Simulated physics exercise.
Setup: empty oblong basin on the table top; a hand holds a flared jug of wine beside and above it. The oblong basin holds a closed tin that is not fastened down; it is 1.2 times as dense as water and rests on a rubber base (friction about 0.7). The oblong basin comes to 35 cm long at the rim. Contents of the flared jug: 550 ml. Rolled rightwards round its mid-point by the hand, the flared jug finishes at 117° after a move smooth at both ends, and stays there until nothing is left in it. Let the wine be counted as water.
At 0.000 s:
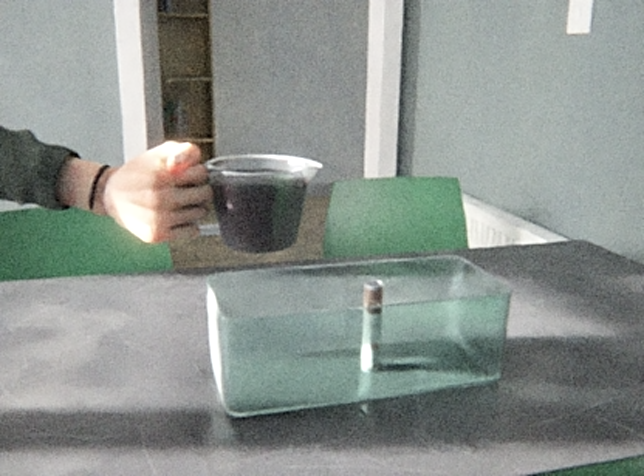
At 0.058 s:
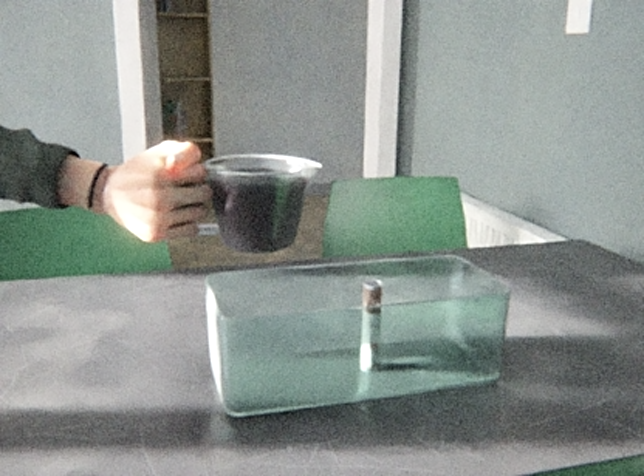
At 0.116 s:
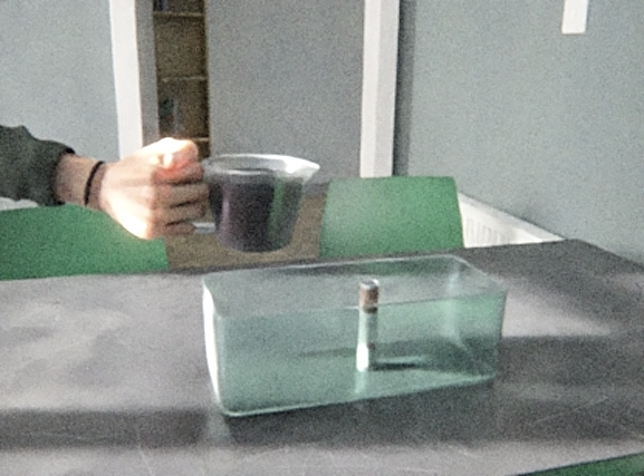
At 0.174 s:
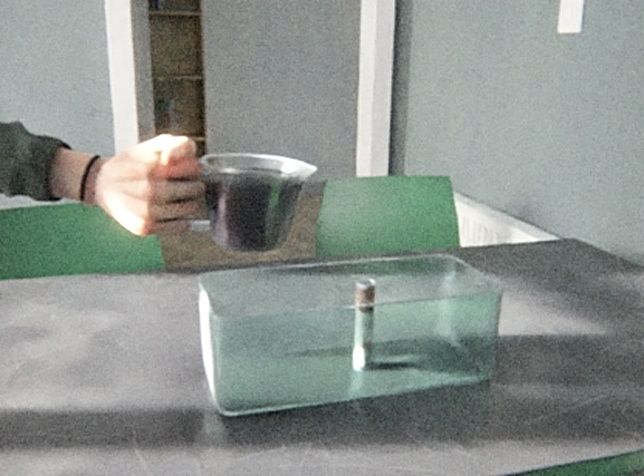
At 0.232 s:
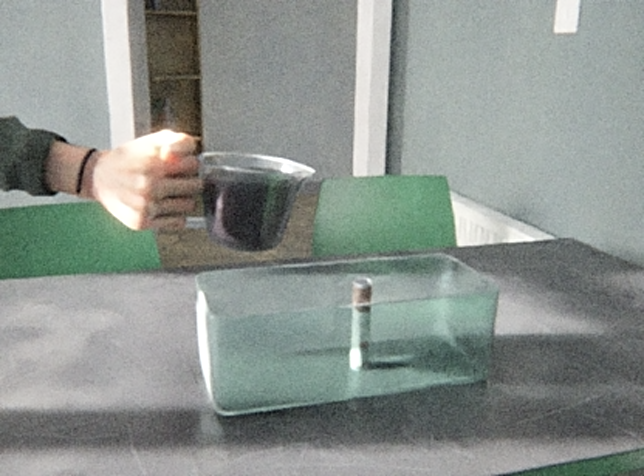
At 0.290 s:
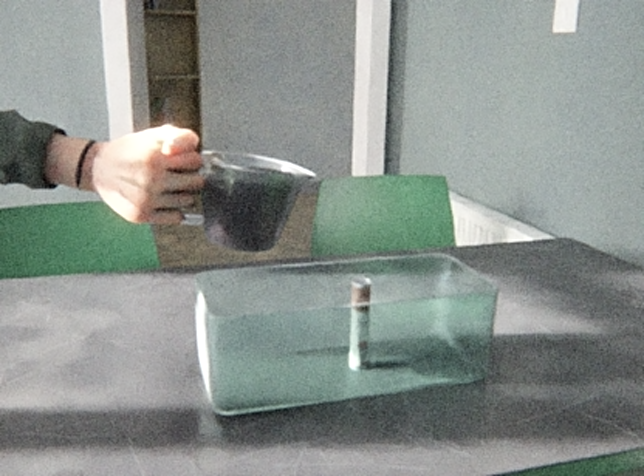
A hand holds a clear flared jug of dark liquid above a dark table in a grey-walled room, seen from the front and slightly above. Below and to the right sits a clear, green-tinted oblong basin with a small, brown-topped upright cylinder inside, and green chairs stand behind. The jug, level at first, slowly tilts a little rightwards in the hand, while the camera drifts very slightly right.
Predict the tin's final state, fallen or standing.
It ends up tipped over.
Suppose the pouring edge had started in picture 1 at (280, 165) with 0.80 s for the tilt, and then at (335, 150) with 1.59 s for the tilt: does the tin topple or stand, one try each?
Trial 1 - tin stays standing; trial 2 - tin tips.
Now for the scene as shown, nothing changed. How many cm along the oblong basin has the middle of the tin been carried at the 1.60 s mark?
Around 8 cm.
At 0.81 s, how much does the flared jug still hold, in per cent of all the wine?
I'd estimate some 60 % remains.
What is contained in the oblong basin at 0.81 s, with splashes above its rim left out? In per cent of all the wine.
Roughly 20 percent.
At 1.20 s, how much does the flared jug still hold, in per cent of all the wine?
Remaining share: Approx. 5 %.
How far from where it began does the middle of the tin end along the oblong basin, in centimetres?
Shift of tin centre: Approx. 8.0 cm.
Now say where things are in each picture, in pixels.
It leans 0°; its right rim is at (322, 164); the wine meets the walls at (210, 178) and (306, 175); the oblong basin's rim runs from (213, 297) to (485, 274); the tin's top is at (374, 287), in the first picture.
It leans 0°; its right rim is at (321, 164); the wine meets the walls at (209, 178) and (305, 175), in the second picture.
It leans 2°; its right rim is at (319, 165); the wine meets the walls at (206, 177) and (303, 174), in the third picture.
It leans 4°; its right rim is at (316, 167); the wine meets the walls at (204, 176) and (299, 174), in the fourth picture.
It leans 6°; its right rim is at (314, 170); the wine meets the walls at (202, 177) and (299, 174), in the fifth picture.
It leans 10°; its right rim is at (315, 173); the wine meets the walls at (203, 177) and (301, 174), in the sixth picture.
After 0.81 s the tilt is 64° and 60 per cent is still to pour; the tin stands where it began.
After 1.20 s the tilt is 103° and 5 per cent is still to pour; the tin lies on its side.
After 1.60 s the tilt is 117° and 0 per cent is still to pour; the tin lies on its side.
After 2.04 s the tilt is 117° and 0 per cent is still to pour; the tin lies on its side.
In the end the tin lies on its side.
